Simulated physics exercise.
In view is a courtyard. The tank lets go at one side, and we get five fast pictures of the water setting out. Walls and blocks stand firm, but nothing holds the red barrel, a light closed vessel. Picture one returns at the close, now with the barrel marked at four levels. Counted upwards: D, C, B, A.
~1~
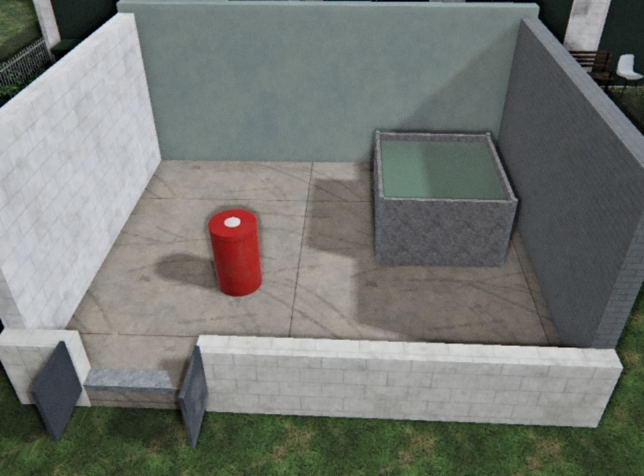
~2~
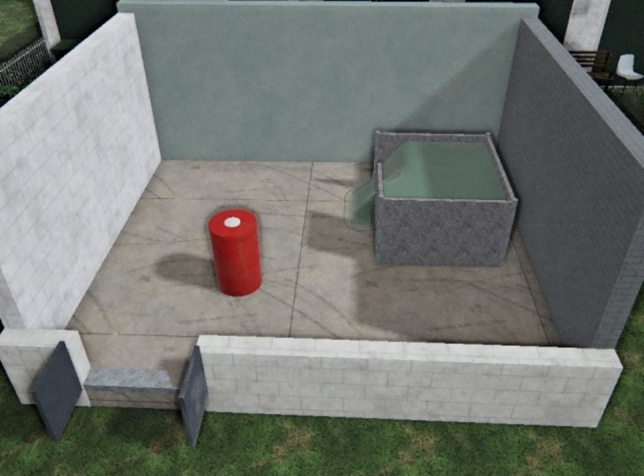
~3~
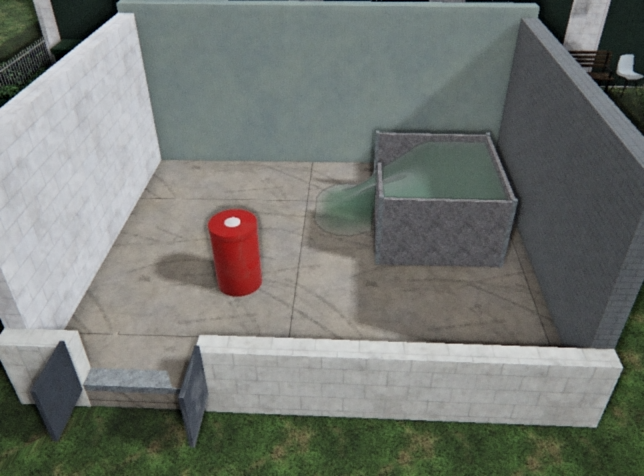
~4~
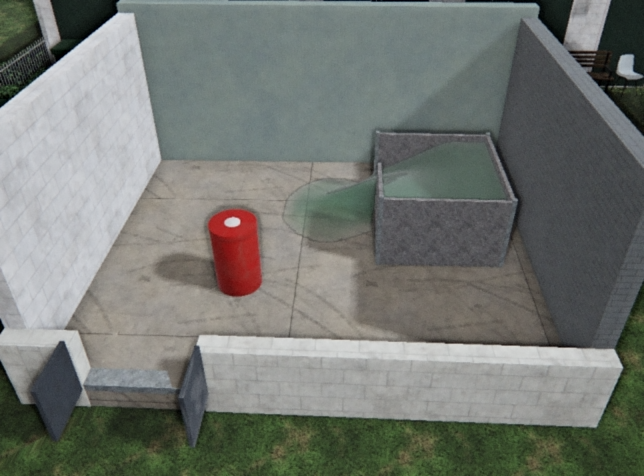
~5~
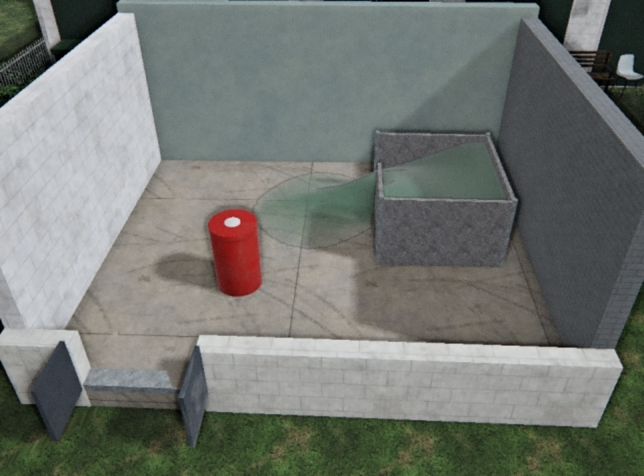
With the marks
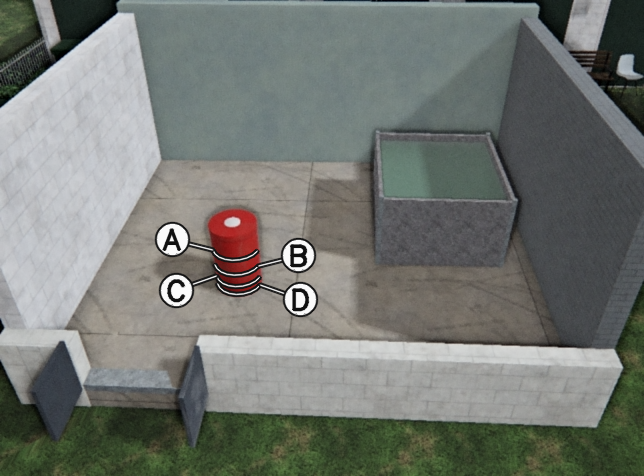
Walled courtyard with a stone tank spilling greenish water from its left side, the puddle spreading across the paving beside a red barrel.
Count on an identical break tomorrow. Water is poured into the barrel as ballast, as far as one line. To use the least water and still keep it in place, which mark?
Mark C.
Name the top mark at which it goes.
D it is.
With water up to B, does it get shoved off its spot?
No.
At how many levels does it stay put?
Three of them.
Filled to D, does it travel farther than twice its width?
No, it does not.
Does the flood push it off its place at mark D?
Yes.
On the marked copy, A at (232, 260); B at (233, 275); C at (235, 286); D at (236, 294); from the bottom up D, C, B, A.
With A, it does not move.
With B, it does not move.
With C, it does not move.
With D, it is pushed about its own width away.
